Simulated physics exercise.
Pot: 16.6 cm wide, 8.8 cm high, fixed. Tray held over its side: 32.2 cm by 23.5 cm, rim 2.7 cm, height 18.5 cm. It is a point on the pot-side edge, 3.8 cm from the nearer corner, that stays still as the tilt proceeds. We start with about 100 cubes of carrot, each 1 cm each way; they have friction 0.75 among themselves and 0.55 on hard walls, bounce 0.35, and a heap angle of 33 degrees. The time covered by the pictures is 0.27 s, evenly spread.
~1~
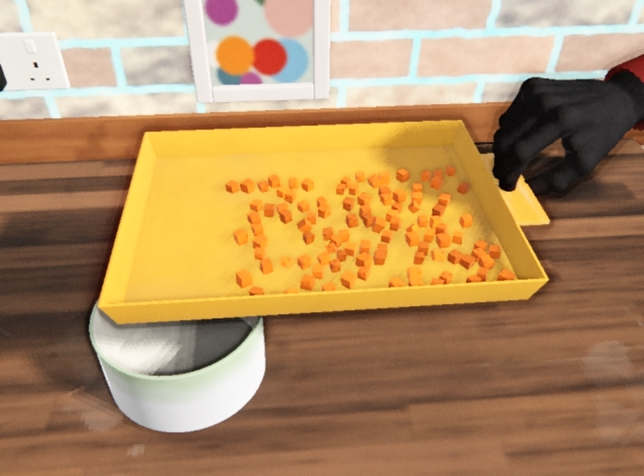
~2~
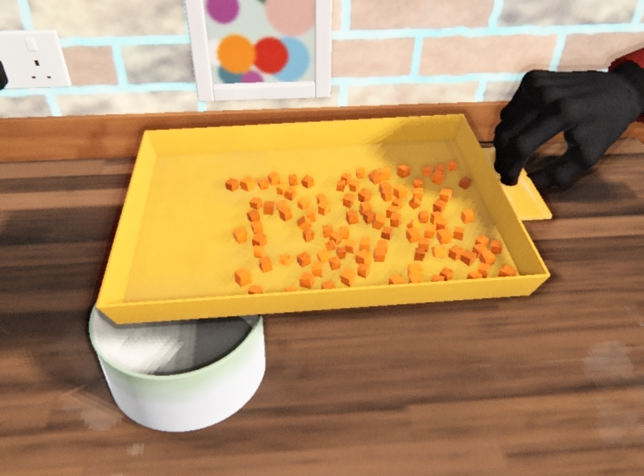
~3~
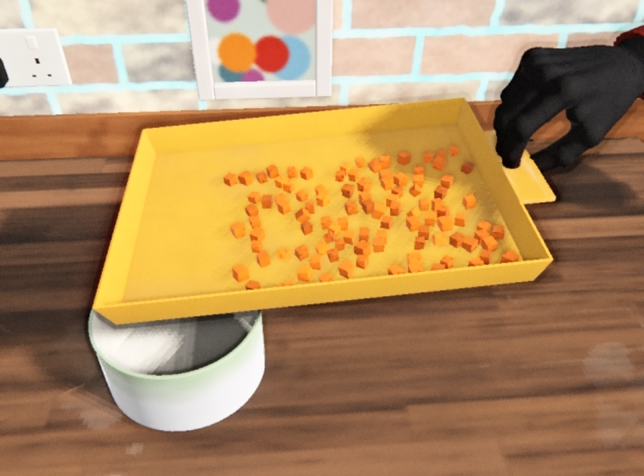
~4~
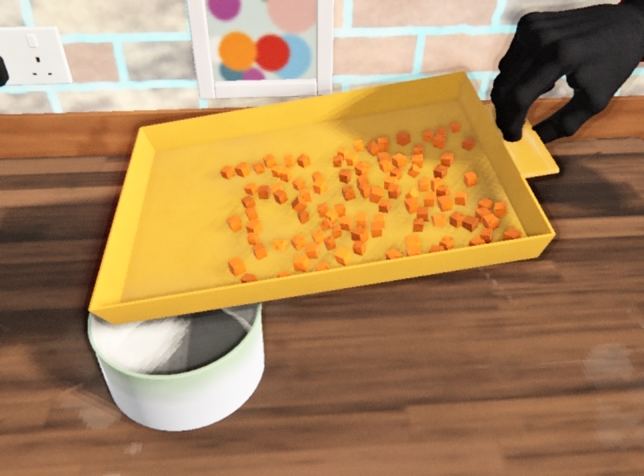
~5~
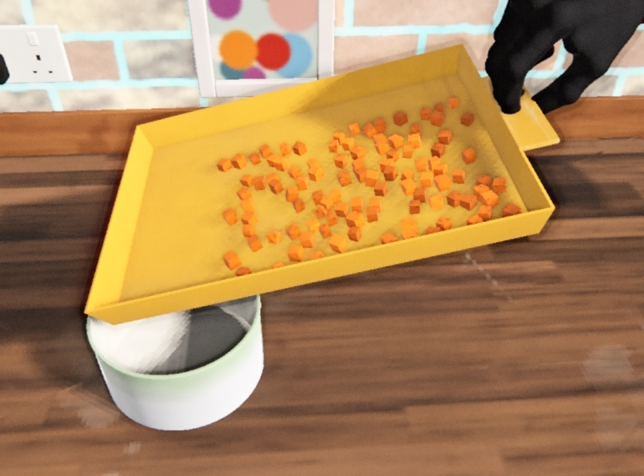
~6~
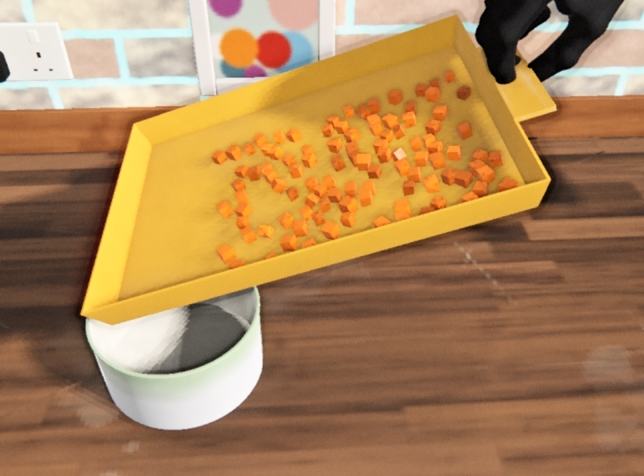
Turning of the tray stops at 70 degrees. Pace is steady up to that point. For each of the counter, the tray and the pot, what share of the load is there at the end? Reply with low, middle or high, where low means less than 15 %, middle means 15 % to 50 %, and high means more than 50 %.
My answer: Counter - high; tray - middle; pot - low.
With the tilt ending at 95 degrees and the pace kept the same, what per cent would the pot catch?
Around 0 in a hundred.
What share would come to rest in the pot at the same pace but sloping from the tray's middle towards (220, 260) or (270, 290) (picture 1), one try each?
Approximately 0 percent, then 0 percent.
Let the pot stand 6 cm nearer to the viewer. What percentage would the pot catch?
Estimated share: Around 5 in a hundred.
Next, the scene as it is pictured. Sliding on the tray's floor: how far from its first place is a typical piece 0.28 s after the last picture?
Displacement on the tray: Roughly 2 cm.
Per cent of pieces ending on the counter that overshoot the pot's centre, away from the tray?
I reckon around 100 per cent.
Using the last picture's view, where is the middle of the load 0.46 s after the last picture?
Close to pixel (128, 218).
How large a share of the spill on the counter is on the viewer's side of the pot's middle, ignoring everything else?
About 80 per cent.
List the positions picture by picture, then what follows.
In the first picture, tray tilt 0 degrees, front corners at (111, 298) and (535, 274); middle of the pieces at (368, 220); pot at (178, 310).
In the second picture, tray tilt 1 degrees, front corners at (109, 298) and (536, 269); middle of the pieces at (369, 217).
In the third picture, tray tilt 4 degrees, front corners at (106, 299) and (539, 254), lowest corner left front; middle of the pieces at (368, 206).
In the fourth picture, tray tilt 9 degrees, front corners at (101, 301) and (540, 229), lowest corner left front; middle of the pieces at (366, 191).
In the fifth picture, tray tilt 14 degrees, front corners at (97, 302) and (539, 204), lowest corner left front; middle of the pieces at (362, 175).
In the sixth picture, tray tilt 19 degrees, front corners at (92, 304) and (534, 176), lowest corner left front; middle of the pieces at (364, 162); pot at (174, 307).
Then, 0.28 s after the last picture, tilt 45 degrees; the tray holds 100 %, the pot 0 %.
Then, 0.46 s after the last picture, tilt 61 degrees; the tray holds 100 %, the pot 0 %.
Then, 0.77 s after the last picture, tilt 70 degrees; the tray holds 35 %, the pot 0 %.
In the end, counter 65 %, tray 30 %, pot 0 %.
